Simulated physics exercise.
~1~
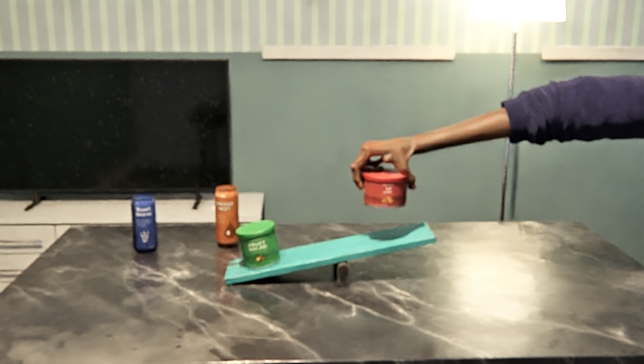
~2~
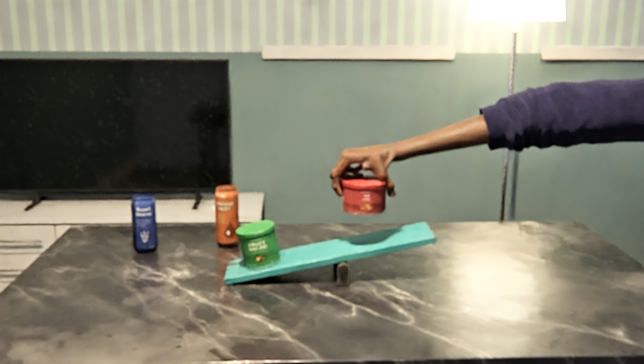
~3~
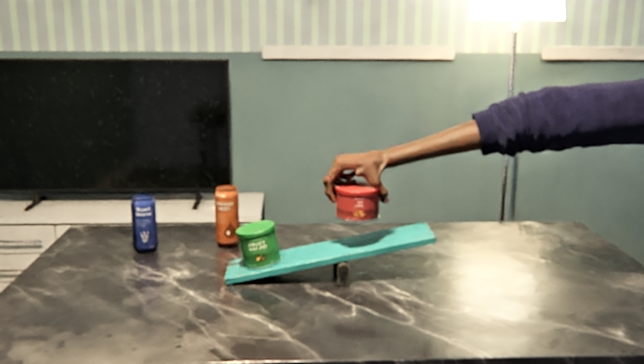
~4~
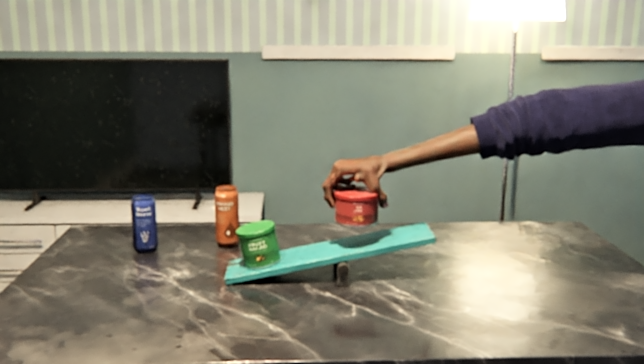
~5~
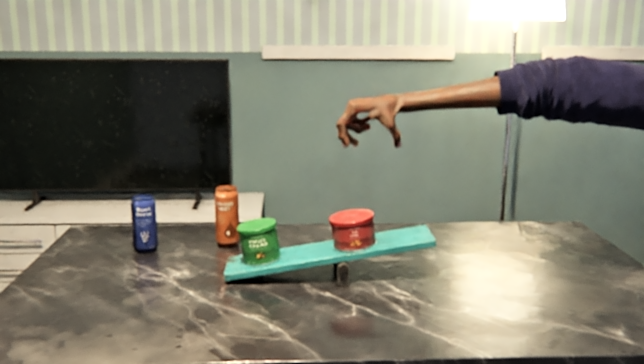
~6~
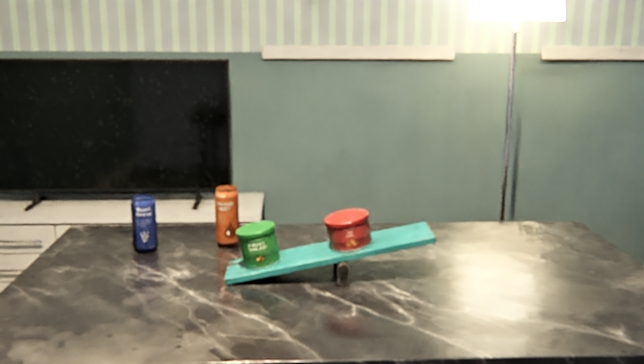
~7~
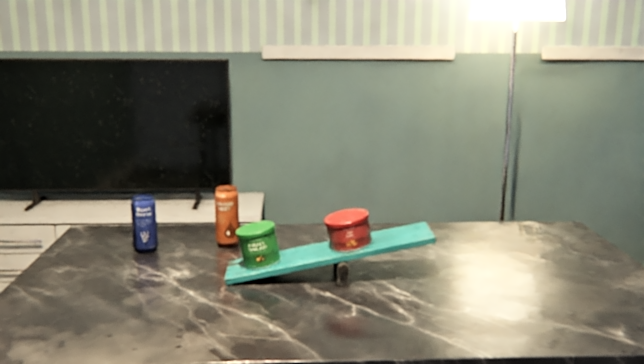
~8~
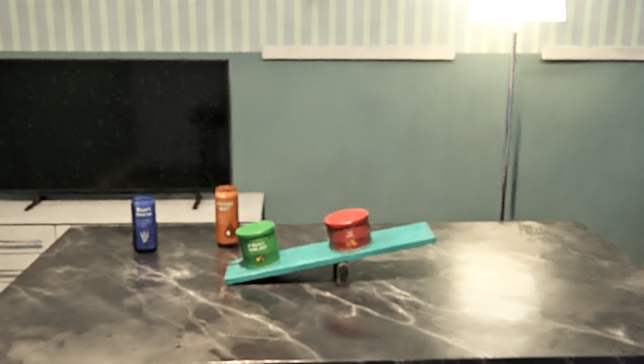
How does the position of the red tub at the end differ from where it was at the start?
At the start the red tub is held in the air by a hand above the right part of the plank. By the end it sits on the plank near the middle, lower and a little further left, leaning with the slope.
